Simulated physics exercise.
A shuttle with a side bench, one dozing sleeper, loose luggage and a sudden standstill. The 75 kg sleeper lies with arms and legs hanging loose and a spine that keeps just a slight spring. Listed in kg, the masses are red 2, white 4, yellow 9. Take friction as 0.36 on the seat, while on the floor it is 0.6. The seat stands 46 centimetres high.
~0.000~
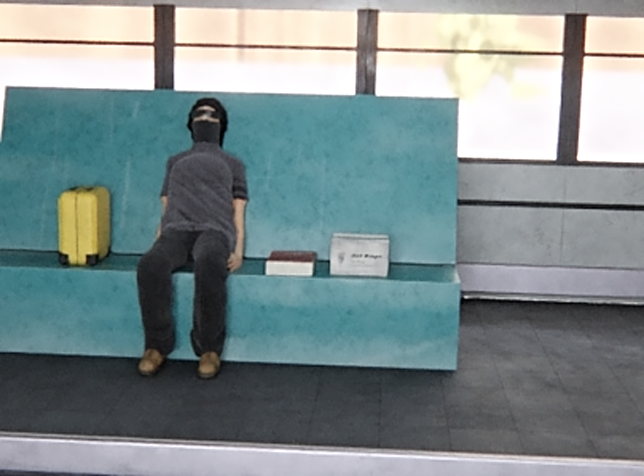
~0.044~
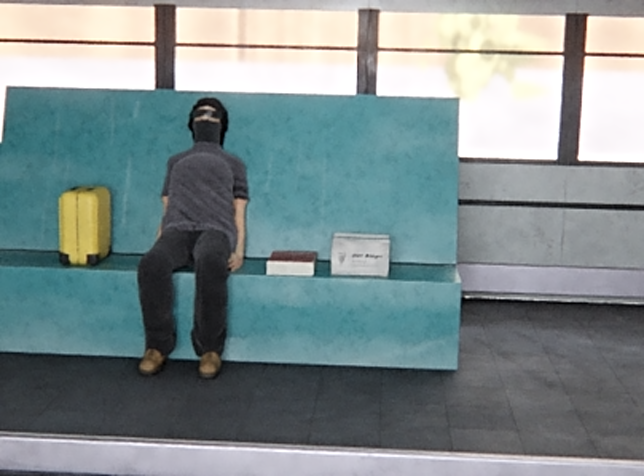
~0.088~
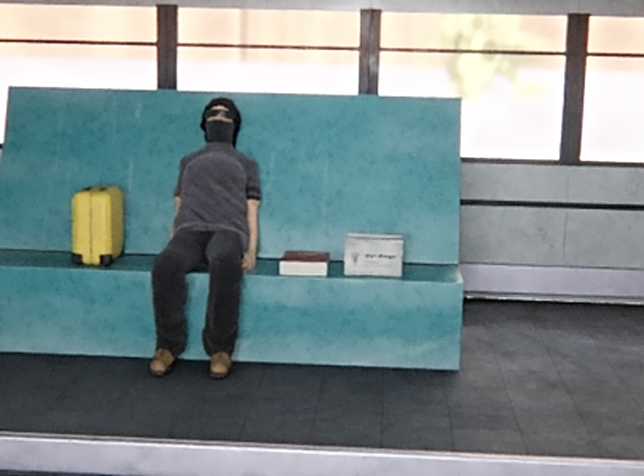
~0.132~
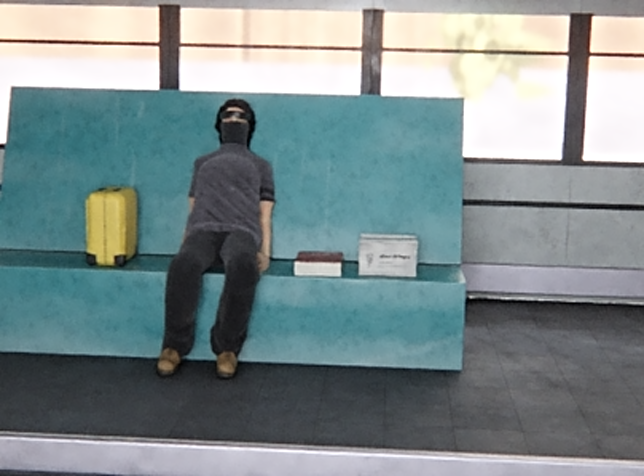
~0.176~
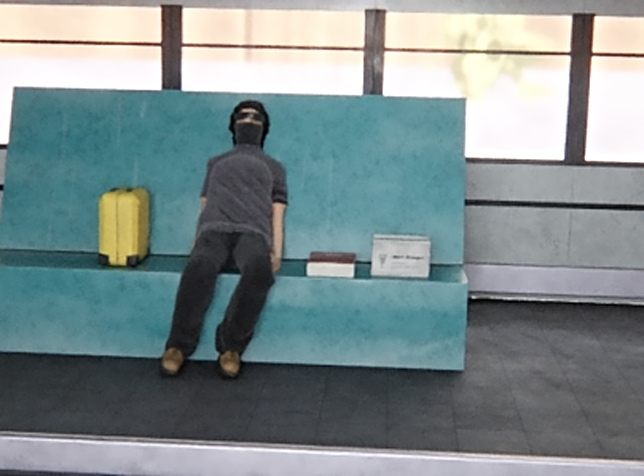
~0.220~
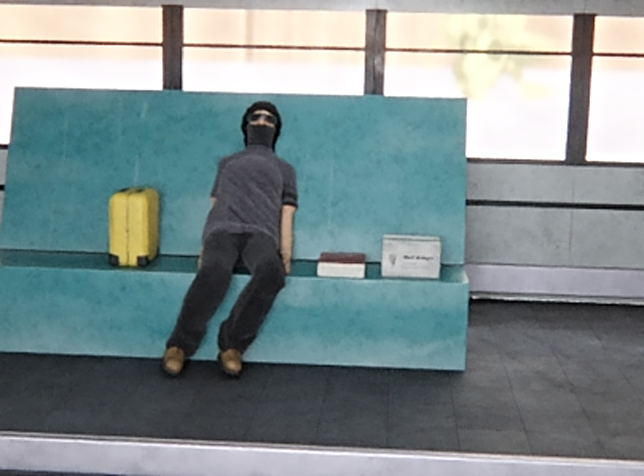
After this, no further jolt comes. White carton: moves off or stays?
Stays.
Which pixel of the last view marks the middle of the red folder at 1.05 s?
At that moment it is roughly at (371, 268).
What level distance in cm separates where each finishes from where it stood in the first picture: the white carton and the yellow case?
Movement - white carton 40, yellow case 35.
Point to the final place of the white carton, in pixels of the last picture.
Somewhere close to (445, 258).
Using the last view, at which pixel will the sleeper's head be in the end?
Somewhere about (399, 241) in the last picture.
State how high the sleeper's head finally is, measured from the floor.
The head finishes around 60 centimetres above the floor.
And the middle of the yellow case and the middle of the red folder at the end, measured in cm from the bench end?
Yellow case short by 160, red folder short by 50.
After 0.40 s the white carton is 17 cm short of the bench end, tilted 0°, near (435, 257) in the last picture's view; the red folder 53 cm short of the bench end, tilted 0°.
After 0.65 s the white carton is 15 cm short of the bench end, tilted 0°, near (439, 257) in the last picture's view.
After 1.05 s the white carton is 13 cm short of the bench end, tilted 0°, near (443, 258) in the last picture's view; the red folder 50 cm short of the bench end, tilted 0°.
At rest, 2.7 s, red folder stays on; white carton stays on; yellow case stays on; sleeper's hips keep to the seat.
